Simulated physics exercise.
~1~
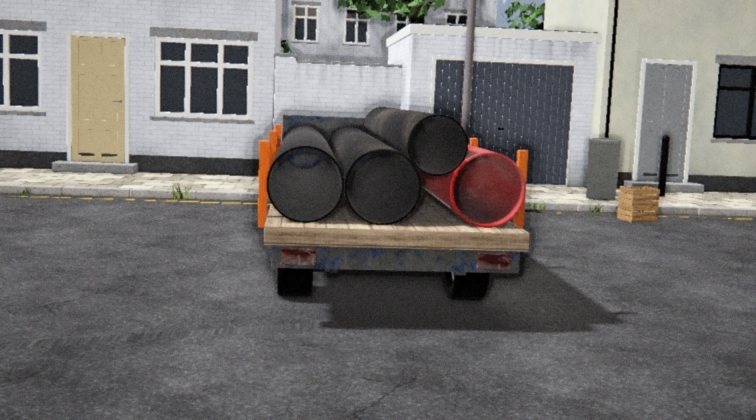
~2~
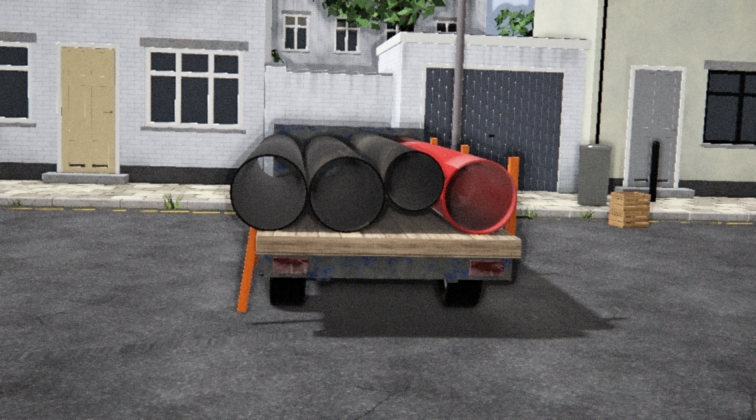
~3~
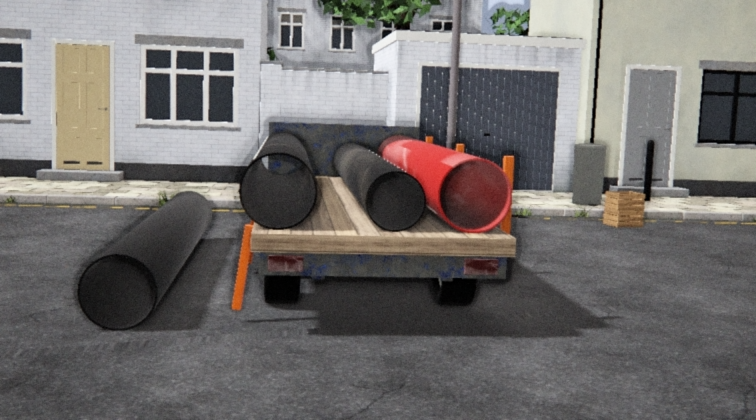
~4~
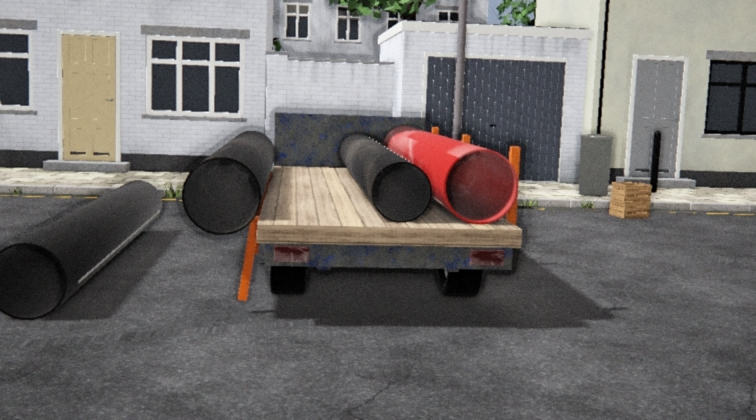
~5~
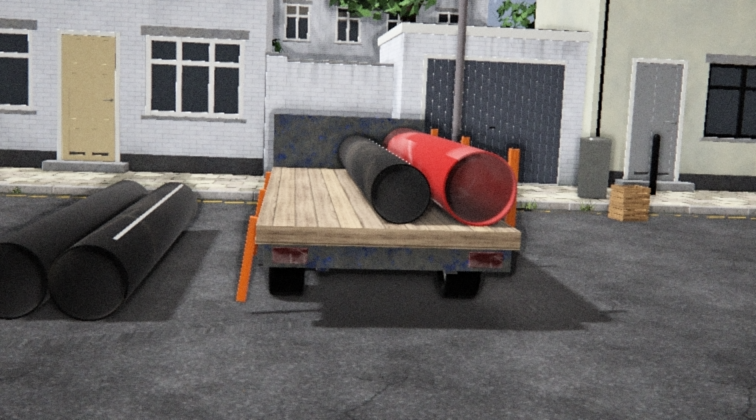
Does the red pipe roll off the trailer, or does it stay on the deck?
The red pipe stays on the deck, lying at the right side with one black pipe next to it.
